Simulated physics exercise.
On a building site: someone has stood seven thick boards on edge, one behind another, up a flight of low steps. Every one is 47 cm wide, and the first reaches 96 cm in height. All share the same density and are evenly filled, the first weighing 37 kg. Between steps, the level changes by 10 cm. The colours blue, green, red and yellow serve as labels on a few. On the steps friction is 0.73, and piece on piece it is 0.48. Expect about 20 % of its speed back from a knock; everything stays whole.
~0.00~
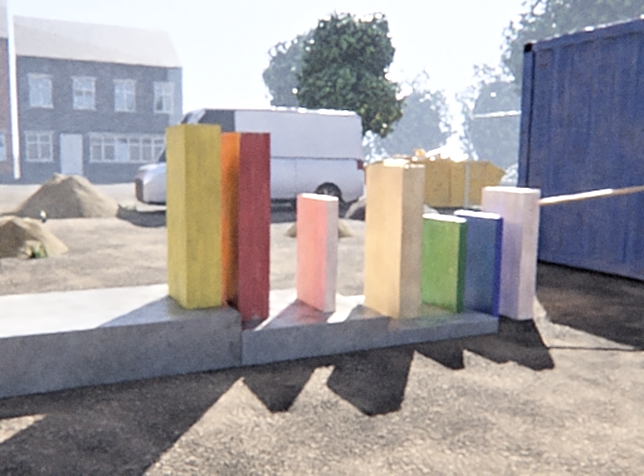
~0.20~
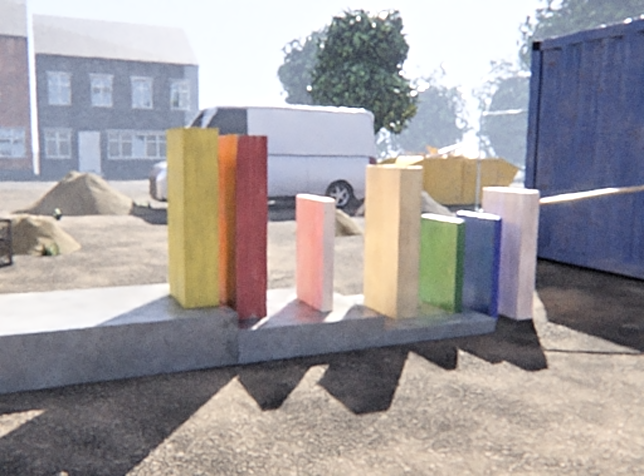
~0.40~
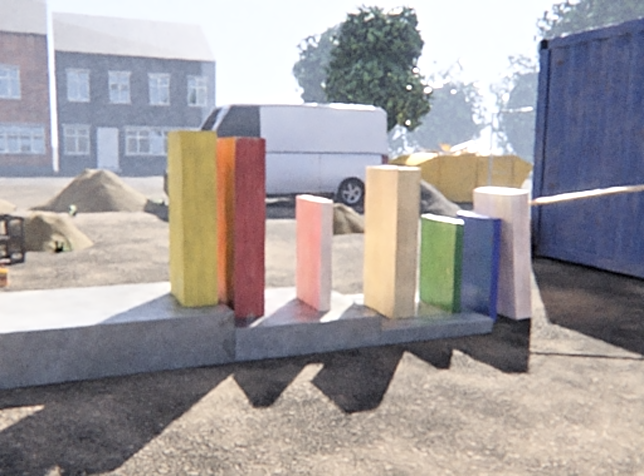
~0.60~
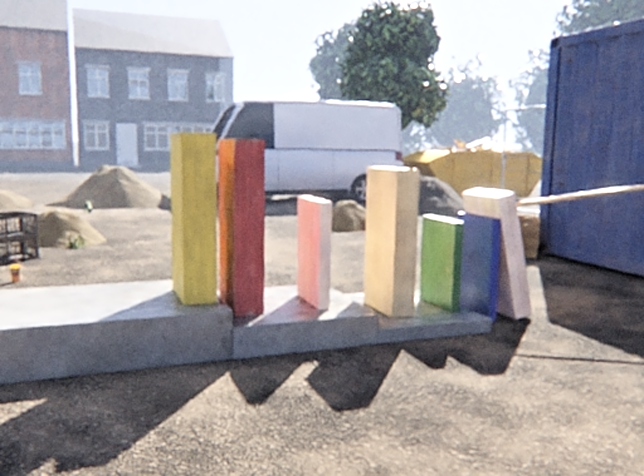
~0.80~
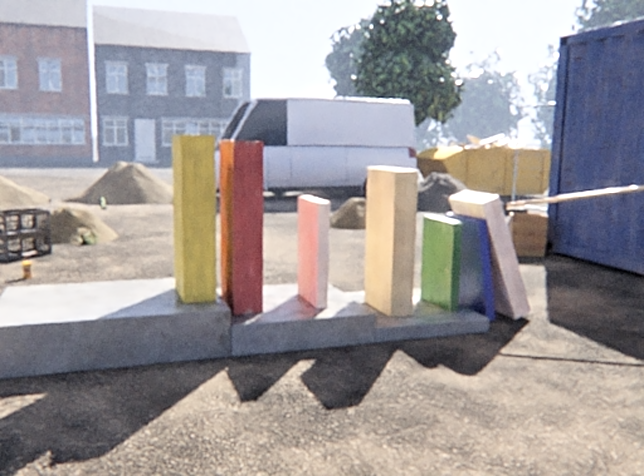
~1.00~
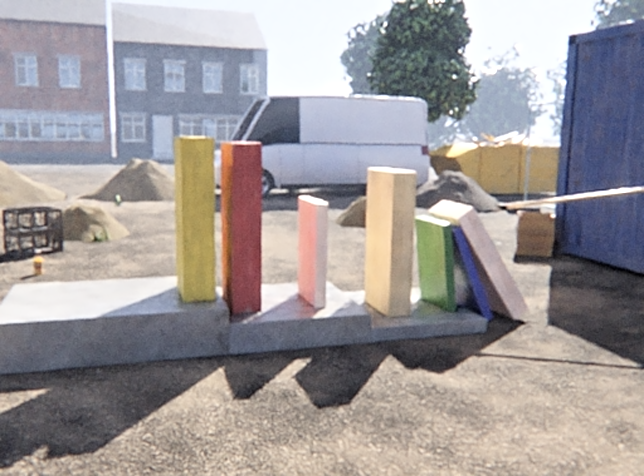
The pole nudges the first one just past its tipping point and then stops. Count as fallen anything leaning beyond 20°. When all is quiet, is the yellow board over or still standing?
It tips over.
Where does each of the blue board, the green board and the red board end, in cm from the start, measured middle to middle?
Blue 40 cm, green 40 cm, red 40 cm.
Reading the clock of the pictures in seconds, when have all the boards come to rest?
That is at about 3.5 s.
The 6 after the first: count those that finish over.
The count is 6.
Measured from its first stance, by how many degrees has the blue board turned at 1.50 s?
Something like 50°, give or take.
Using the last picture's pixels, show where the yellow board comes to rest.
Near (95, 283).
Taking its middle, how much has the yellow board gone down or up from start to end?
Height change: About 40 cm lower.
By 1.50 s, 3 of the 6 other boards over; yellow board unmoved; blue board tilted 55°.
By 2.46 s, 6 of the 6 other boards over; yellow board tilted 34°; blue board tilted 67°.
When it is over (3.5 s), 6 of the 6 other boards over; yellow board lying flat; blue board tilted 67°; green board tilted 67°. Not one is left standing. In pixels of the last frame, middles, yellow board near (95, 283), blue board near (436, 290).
